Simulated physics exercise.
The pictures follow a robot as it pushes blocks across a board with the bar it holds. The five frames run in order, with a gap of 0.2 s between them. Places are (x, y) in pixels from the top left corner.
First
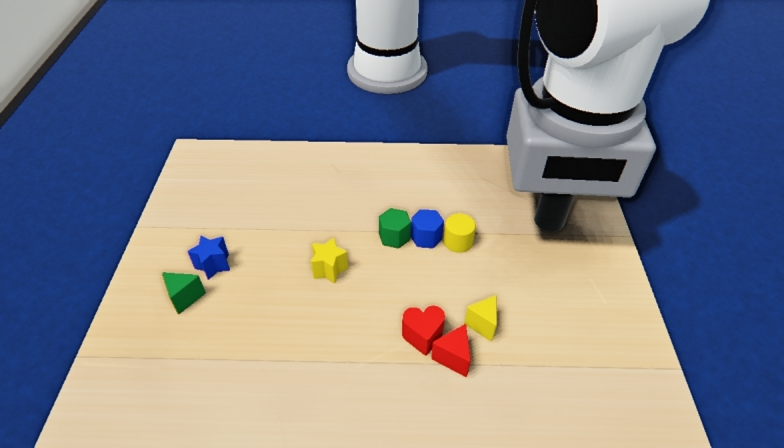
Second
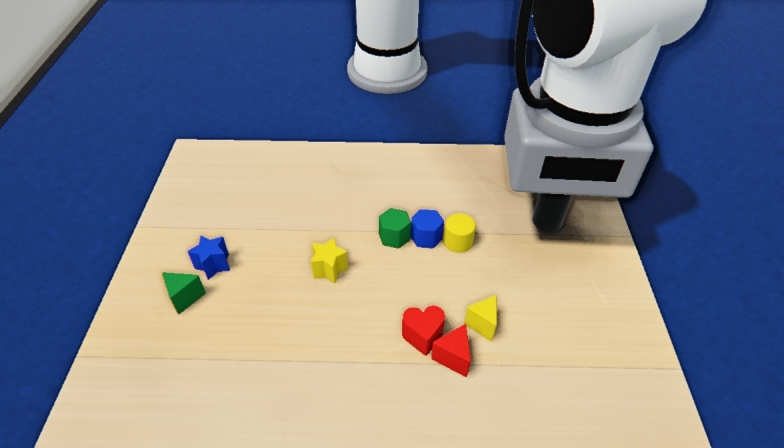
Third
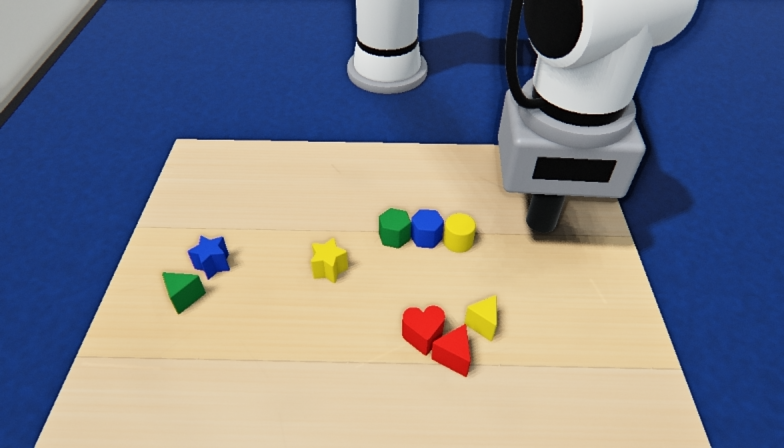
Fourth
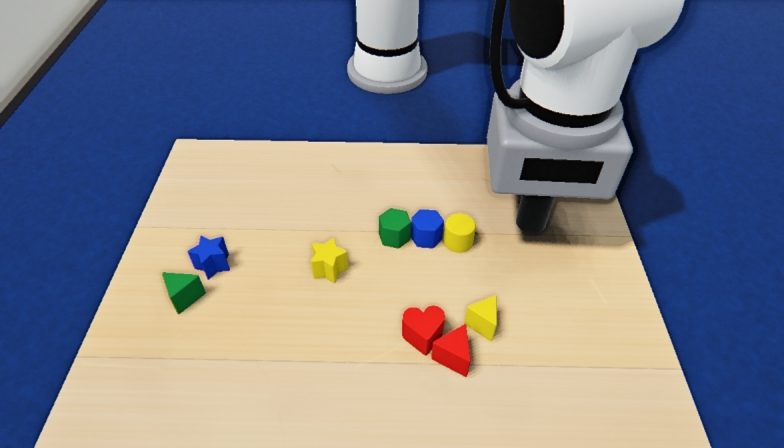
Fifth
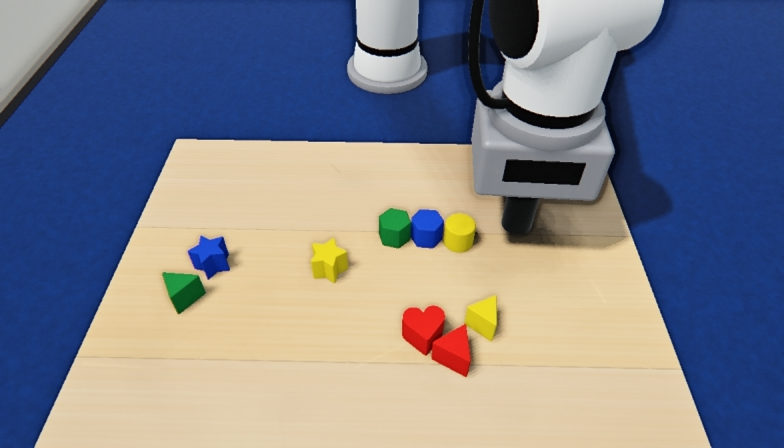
A white robot arm holding a dark bar down at the right side of a wooden board barely moves at first, then slides slowly left. The bar draws closer to the yellow round block at the end of a row beside blue and green six-sided blocks, and none of the blocks move.
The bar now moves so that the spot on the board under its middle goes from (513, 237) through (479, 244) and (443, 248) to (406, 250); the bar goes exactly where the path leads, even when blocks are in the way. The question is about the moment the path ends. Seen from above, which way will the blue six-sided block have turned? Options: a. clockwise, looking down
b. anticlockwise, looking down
Option a.
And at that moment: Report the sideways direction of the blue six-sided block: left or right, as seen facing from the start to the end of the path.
To the right.
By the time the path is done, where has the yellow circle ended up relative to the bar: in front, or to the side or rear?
I'm fairly sure the yellow circle rides along ahead of the bar to the very end.
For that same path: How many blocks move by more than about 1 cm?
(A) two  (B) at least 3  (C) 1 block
Choice B: At least 3.
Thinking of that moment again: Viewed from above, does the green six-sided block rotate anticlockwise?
Yes, that is what happens.
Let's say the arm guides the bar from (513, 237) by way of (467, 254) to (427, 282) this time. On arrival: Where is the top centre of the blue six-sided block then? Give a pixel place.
It should be at about (412, 209).
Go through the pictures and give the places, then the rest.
The first frame shows tip of the bar (549, 221), middles of tops, yellow star-shaped block (327, 251), green six-sided block (395, 218), blue six-sided block (428, 219), yellow circle (461, 223).
The second frame shows bar (547, 222), nothing pushed.
The third frame shows bar (541, 222), nothing pushed.
The fourth frame shows bar (531, 223), nothing pushed.
The fifth frame shows bar (516, 224), yellow star-shaped block (327, 251), green six-sided block (395, 218), blue six-sided block (428, 219), yellow circle (461, 223).
What follows on the original path. One third of the way, bar (480, 231); green six-sided block (388, 218); blue six-sided block (419, 218); yellow circle (450, 224).
Two thirds of the way, bar (444, 235); green six-sided block (358, 212), turned 40° anticlockwise; blue six-sided block (390, 212), turned 50° clockwise; yellow circle (414, 227).
At the end, bar (406, 237); yellow star-shaped block unmoved; green six-sided block (350, 210), turned 50° anticlockwise; blue six-sided block (380, 208), turned 90° clockwise; yellow circle (375, 232).
